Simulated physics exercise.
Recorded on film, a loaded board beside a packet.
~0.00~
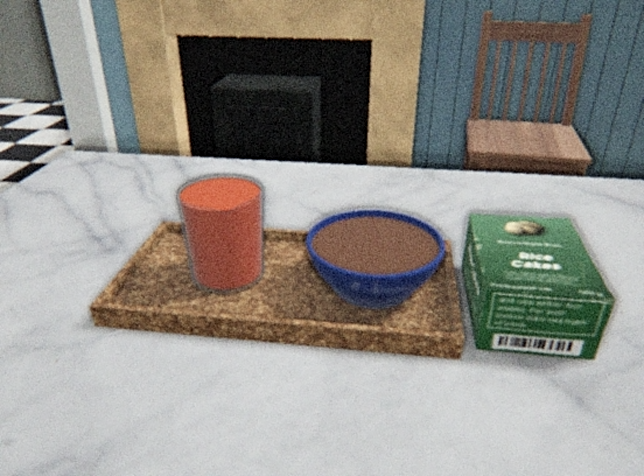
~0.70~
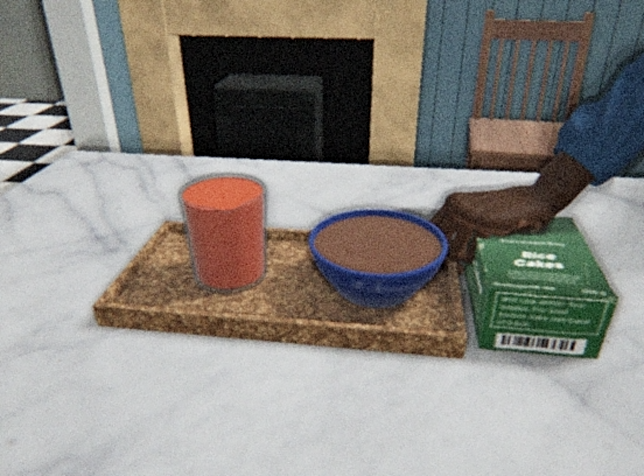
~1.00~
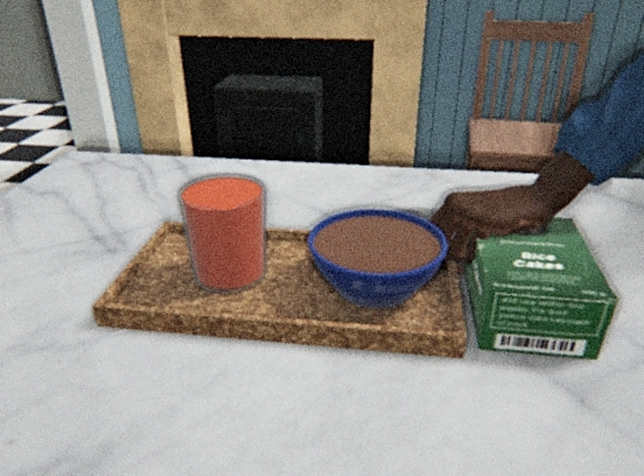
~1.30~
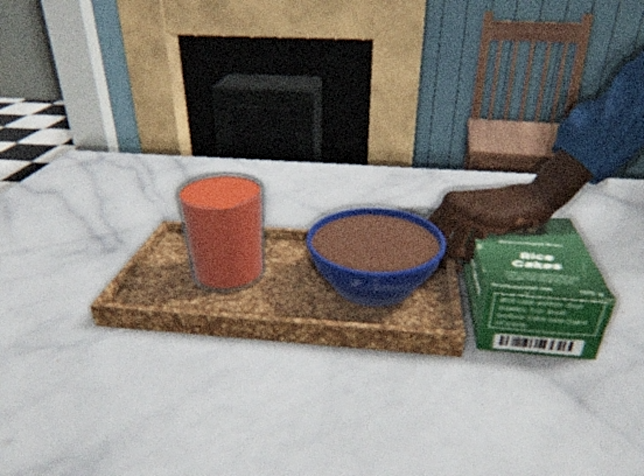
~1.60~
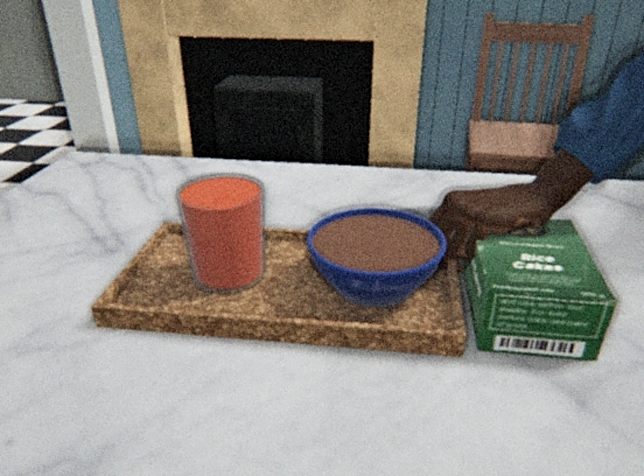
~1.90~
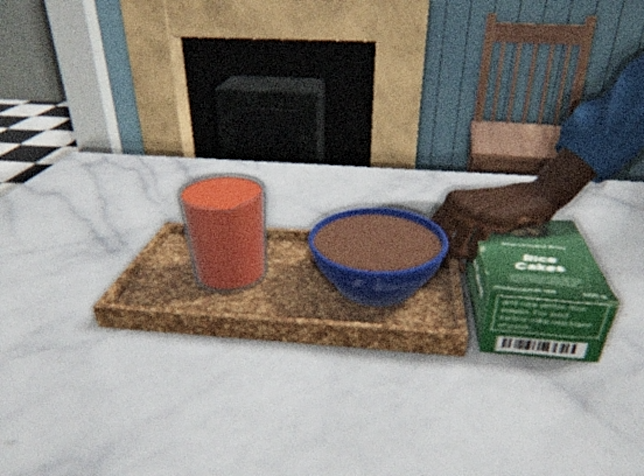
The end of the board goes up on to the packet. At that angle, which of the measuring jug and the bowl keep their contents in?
In the end measuring jug: I'd say some spillage there; bowl: I'd say some spillage there.
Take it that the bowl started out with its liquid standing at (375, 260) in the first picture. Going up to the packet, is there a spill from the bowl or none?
Observation: Contents retained.
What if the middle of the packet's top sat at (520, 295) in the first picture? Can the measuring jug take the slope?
With that height it makes it through.
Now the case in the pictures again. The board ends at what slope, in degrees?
Roughly 13 degrees.
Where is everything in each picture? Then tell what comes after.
The board lies flat; measuring jug (224, 231) nearly full; bowl (374, 261) nearly full; packet (542, 326), in the first frame.
A hand takes the end of the board; measuring jug nearly full, surface at (223, 193); bowl nearly full, surface at (377, 246), in the second frame.
Slope near 0°; measuring jug (226, 232) nearly full; bowl (376, 260) nearly full, in the third frame.
The board slopes by about 0°; measuring jug nearly full, surface at (220, 193); bowl nearly full, surface at (375, 244); packet (543, 326), in the fourth frame.
The end is rising; measuring jug (225, 232) nearly full; bowl (375, 259) nearly full, in the fifth frame.
The end has come up a little; measuring jug nearly full, surface at (222, 193); bowl nearly full, surface at (377, 243); packet (546, 329), in the sixth frame.
By 2.6 s, the board slopes by about 7°; measuring jug, its rim is dry; bowl, its rim is dry.
By 3.4 s, the board slopes by about 14°; measuring jug, it has slopped over; bowl, it has slopped over.
By 4.6 s, the board slopes by about 13°, resting on the packet; measuring jug, it has slopped over; bowl, it has slopped over.
